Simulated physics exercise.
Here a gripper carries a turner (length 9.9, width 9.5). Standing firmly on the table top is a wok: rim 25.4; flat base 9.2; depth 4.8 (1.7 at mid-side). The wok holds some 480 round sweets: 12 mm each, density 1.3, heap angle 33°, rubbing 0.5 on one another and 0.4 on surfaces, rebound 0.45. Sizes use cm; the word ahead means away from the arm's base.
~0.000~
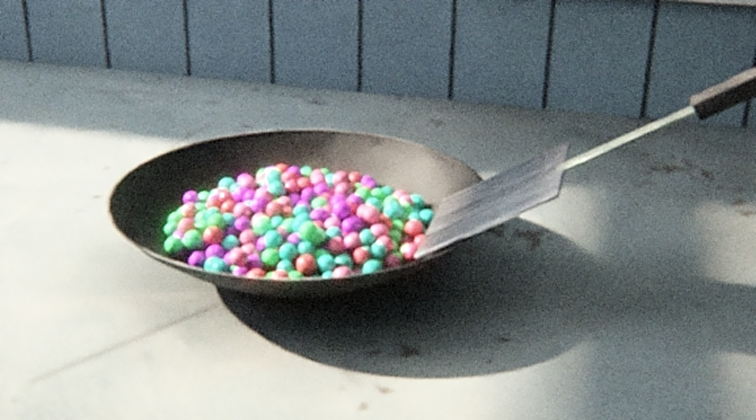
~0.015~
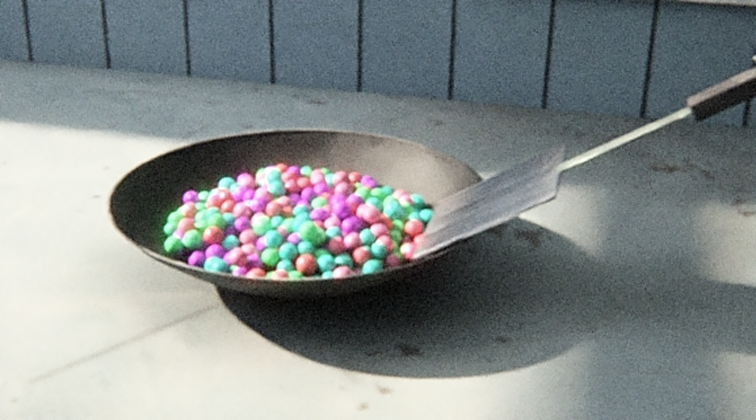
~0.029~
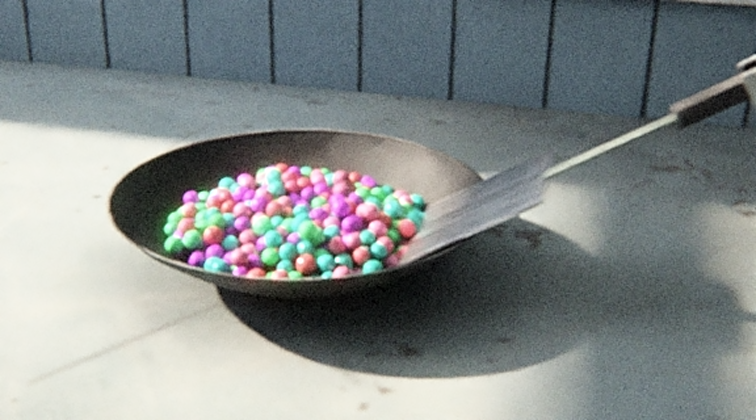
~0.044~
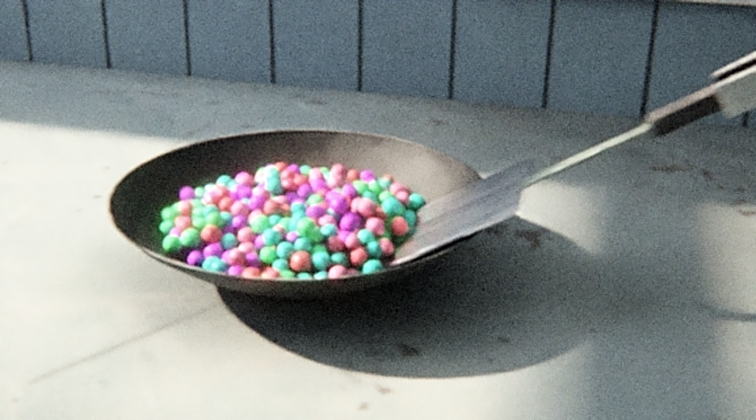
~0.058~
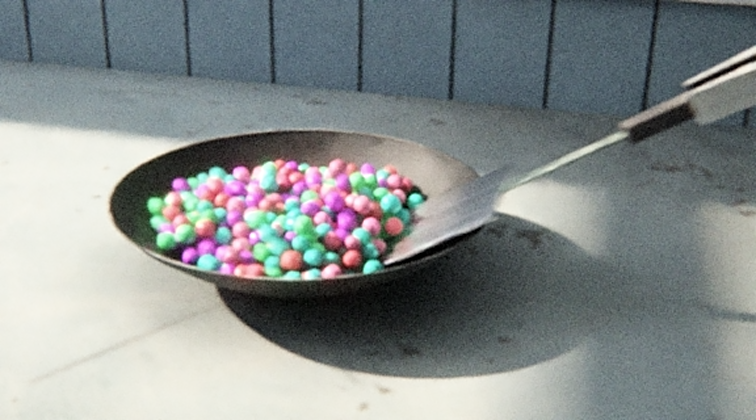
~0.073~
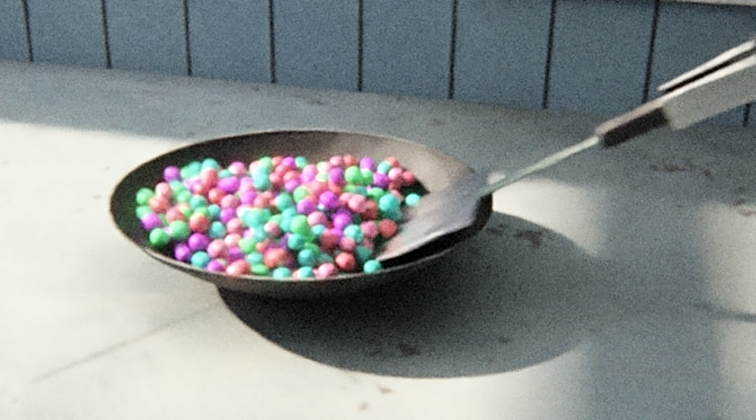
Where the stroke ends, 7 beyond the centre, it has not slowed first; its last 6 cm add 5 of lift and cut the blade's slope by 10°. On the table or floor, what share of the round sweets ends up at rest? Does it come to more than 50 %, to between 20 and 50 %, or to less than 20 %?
It comes to between 20 and 50 %.
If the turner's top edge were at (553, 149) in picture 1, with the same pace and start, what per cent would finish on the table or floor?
Roughly 40 percent ends on the table or floor.
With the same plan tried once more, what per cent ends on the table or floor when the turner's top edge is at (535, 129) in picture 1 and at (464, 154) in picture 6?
Roughly 40 percent ends up there.
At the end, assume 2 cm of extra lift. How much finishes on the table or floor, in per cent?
About 50 %.
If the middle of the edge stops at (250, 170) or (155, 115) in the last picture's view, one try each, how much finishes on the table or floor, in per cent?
Respectively some 20 and 60 percent end on the table or floor.
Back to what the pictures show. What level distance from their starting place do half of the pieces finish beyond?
It comes out at about 9 cm.
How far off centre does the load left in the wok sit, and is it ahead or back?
Ahead of centre, near 3.5 centimetres.
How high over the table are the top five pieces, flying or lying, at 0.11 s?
About 6 cm.
By 0.11 s, sloping 32°, highest piece 7 above the table; 480 in the wok.
By 0.14 s, sloping 28°, highest piece 8 above the table; 467 in the wok, 13 on the blade or in flight.
By 0.36 s, sloping 22°, highest piece 15 above the table; 278 in the wok, 120 on the table or floor, 82 on the blade or in flight.
By 1.41 s, sloping 22°, highest piece 5 above the table; 277 in the wok, 203 on the table or floor.
Final count, 277 in the wok, 203 on the table or floor. That is 42 % on the table or floor.
